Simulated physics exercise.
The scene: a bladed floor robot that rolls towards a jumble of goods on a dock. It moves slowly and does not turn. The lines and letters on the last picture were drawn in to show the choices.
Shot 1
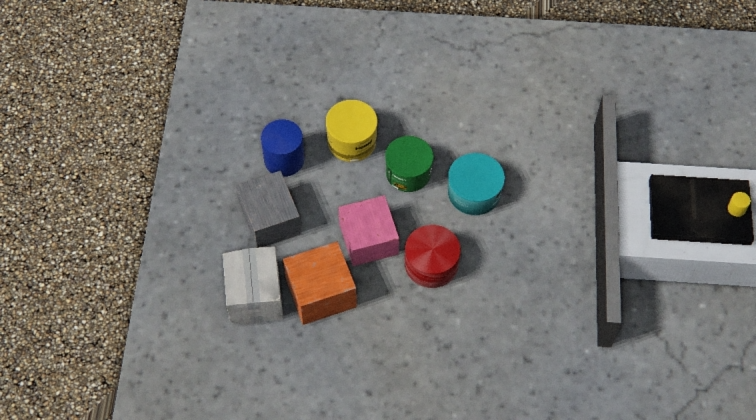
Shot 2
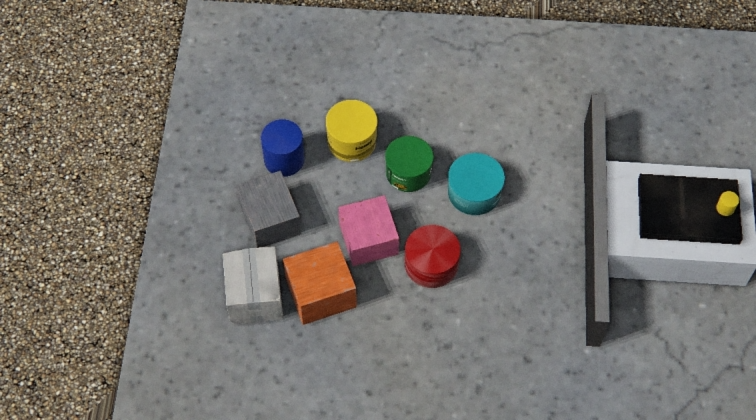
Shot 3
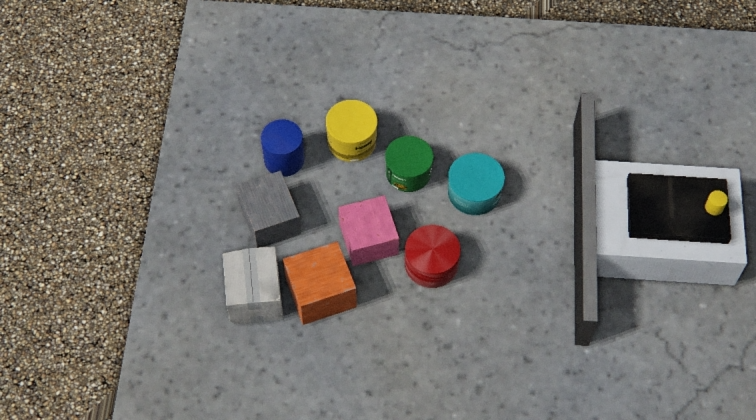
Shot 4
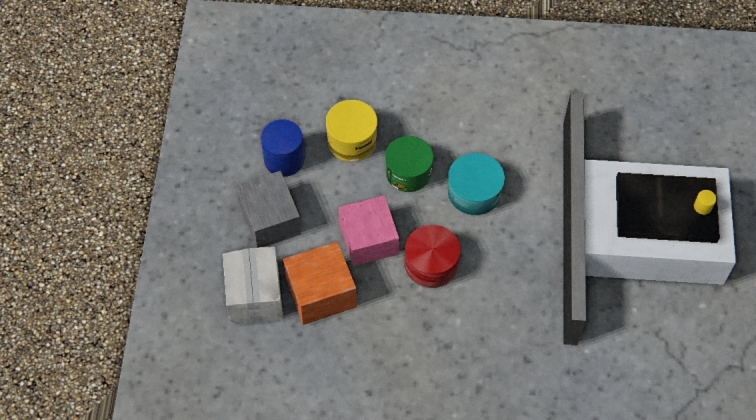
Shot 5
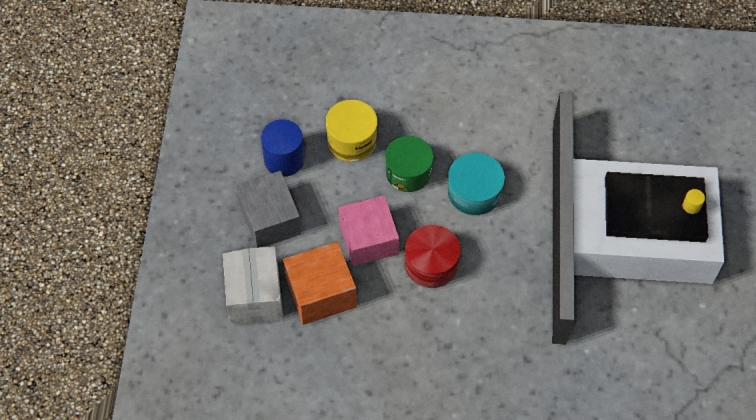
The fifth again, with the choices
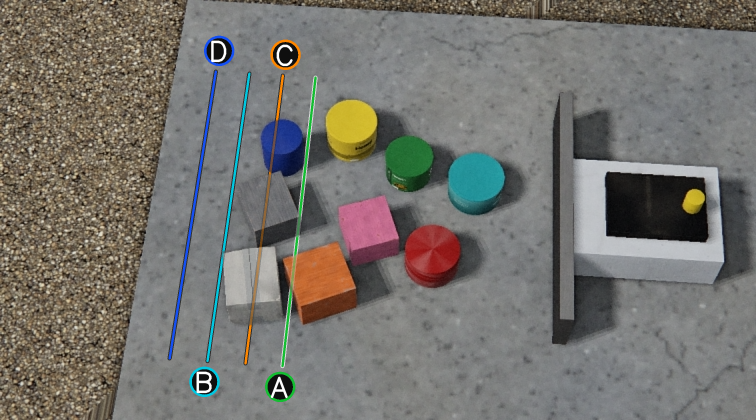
On a grey dock, a white bladed floor robot rolling slowly left towards a cluster of motionless, colourful crates, pails and canisters.
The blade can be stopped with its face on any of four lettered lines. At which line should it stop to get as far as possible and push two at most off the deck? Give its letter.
The farthest such stop is B.
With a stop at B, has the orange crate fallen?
By then, no.
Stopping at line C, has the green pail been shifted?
By then, yes.
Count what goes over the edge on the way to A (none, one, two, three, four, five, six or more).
The count is none.
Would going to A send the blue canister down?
No.
On the copy, A at (300, 213); B at (230, 208); C at (265, 211); D at (194, 206).
On B. First, robot (526, 198); yellow pail (347, 128); red canister (407, 257).
Then, robot (405, 190); grey crate (224, 189); white box (225, 295).
Finally, robot (311, 184); white box (129, 299); grey crate (156, 174); none fallen.
By contrast, A is within the limit but short; C is within the limit but short; D drops four.
